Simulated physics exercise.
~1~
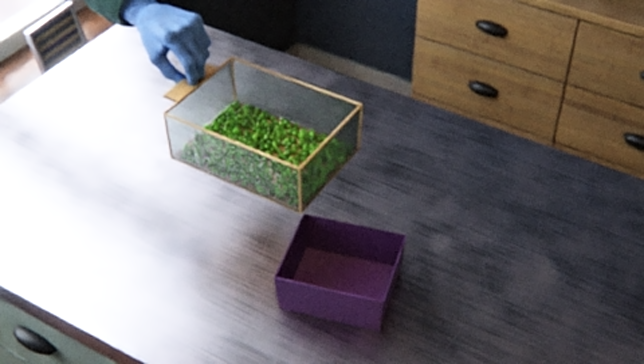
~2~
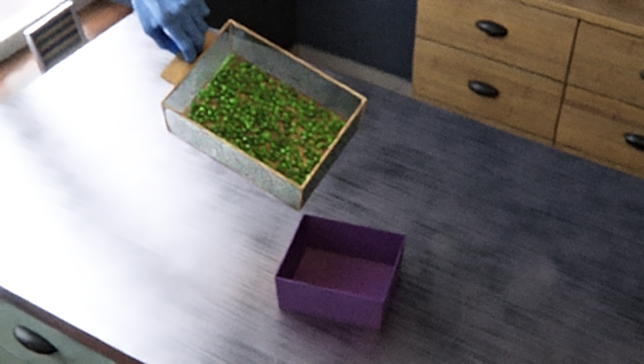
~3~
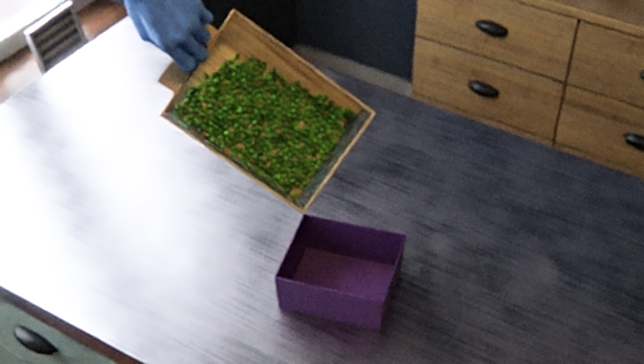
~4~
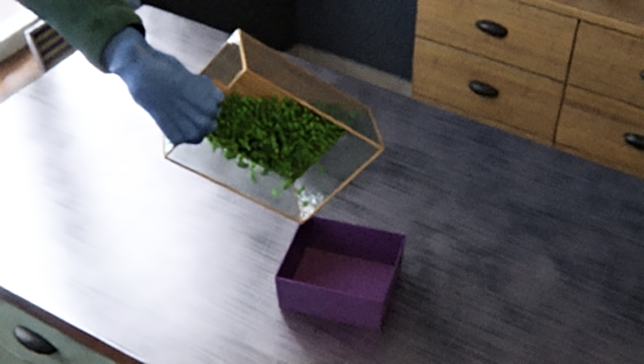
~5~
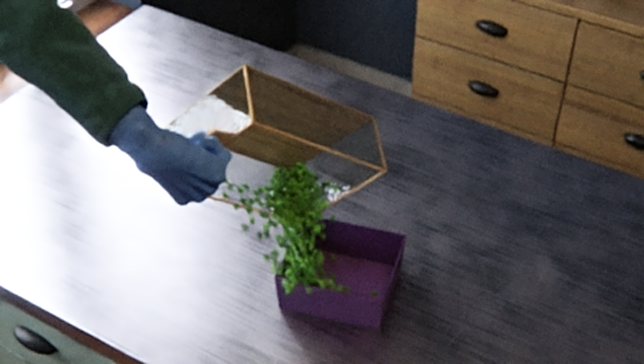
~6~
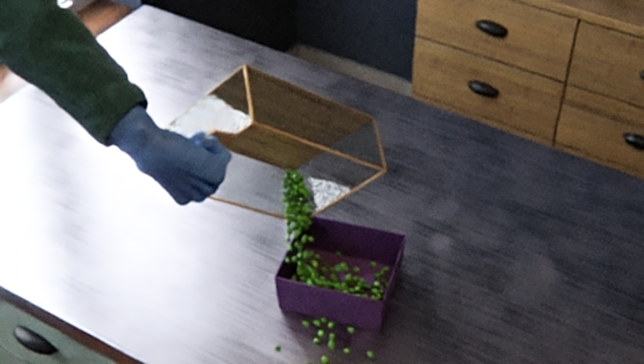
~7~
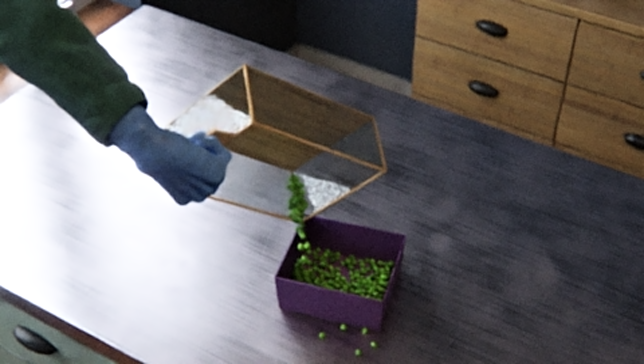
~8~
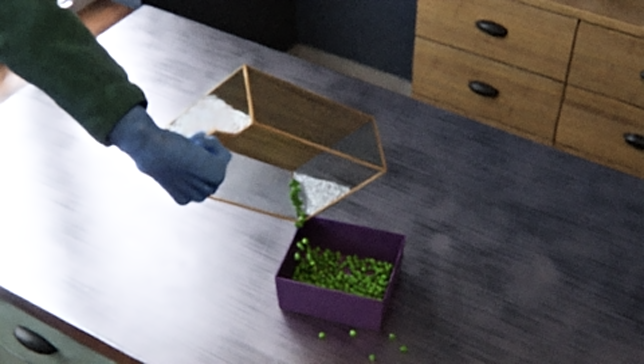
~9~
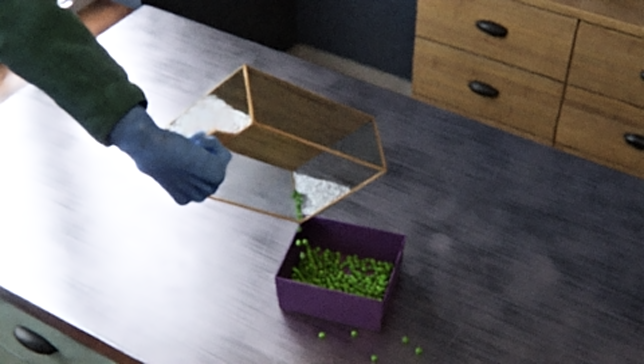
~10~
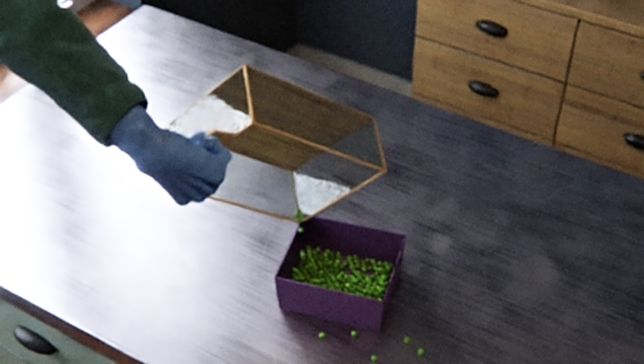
To begin with, a blue-gloved hand holds a clear, gold-edged box of small green peas above a dark table, with an open purple tin standing below. The hand steadily tips the box toward the tin, and the peas stay inside at first. As the box tilts further, they slide together and spill over its lower corner in a thick clump. The box then stays tilted while the stream thins to a trickle, a few peas scattering on the table in front. Finally, most peas lie in the tin, and the box looks almost empty.
